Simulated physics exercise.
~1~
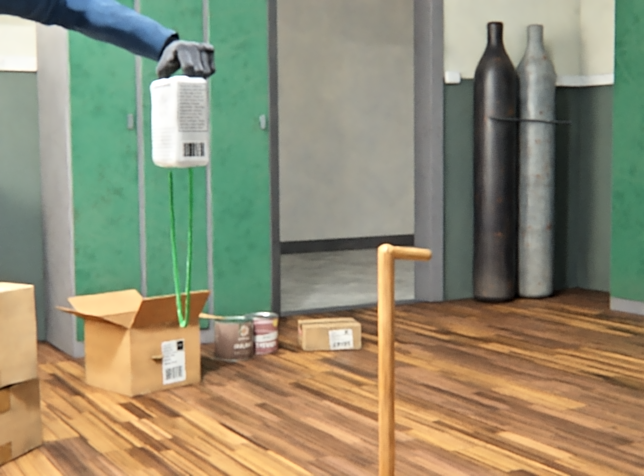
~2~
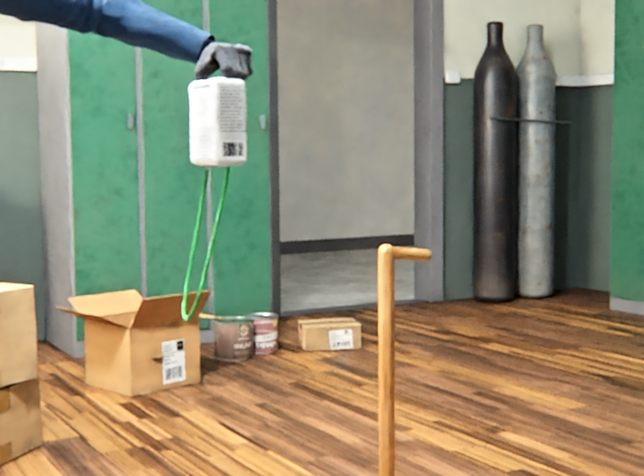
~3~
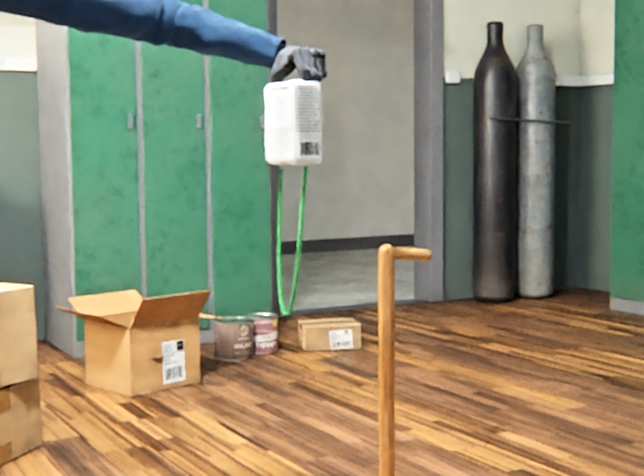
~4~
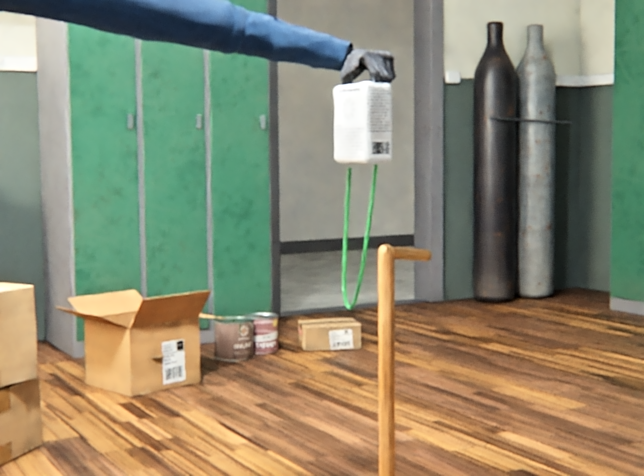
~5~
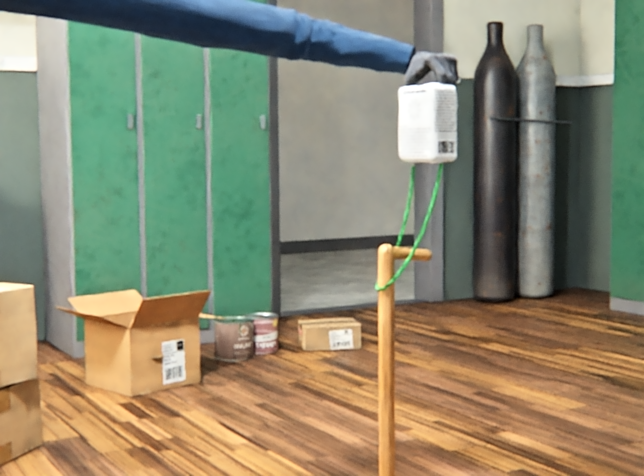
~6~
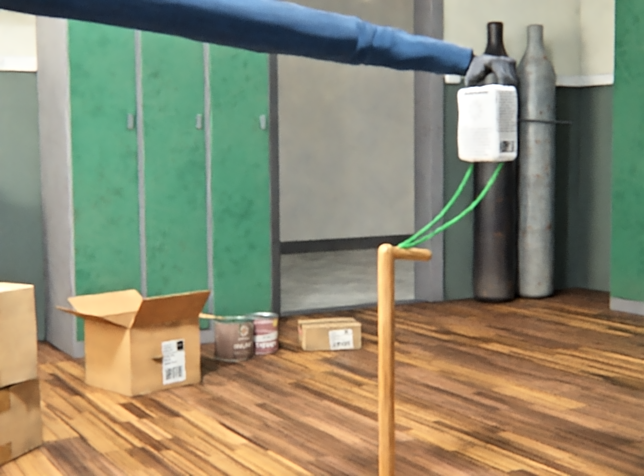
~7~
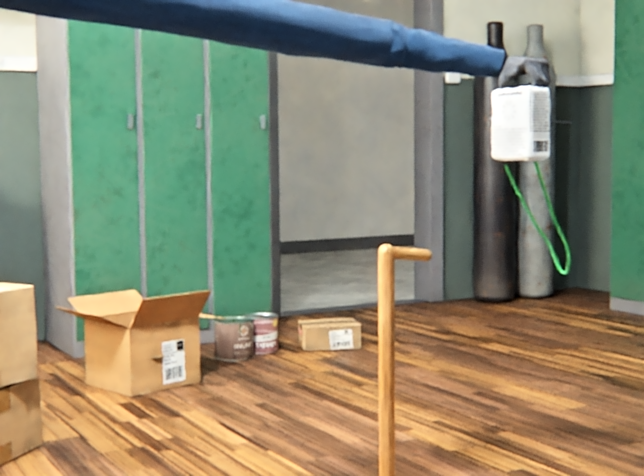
A blue-sleeved arm with a dark gloved hand holds a white pouch upright at upper left, a green loop of shoelace dangling beneath it, in a wood-floored room seen from a still, level view. Green lockers, an open cardboard box and cans stand at left, two tall cylinders at right, and a wooden post with a short hook in front. The arm carries the pouch steadily right, and the loop swings a little. Passing over the post, the low-hanging loop meets its top and stretches back slantwise. It then slips off and swings out rightward, leaving the pouch clear beyond the unmoved post.
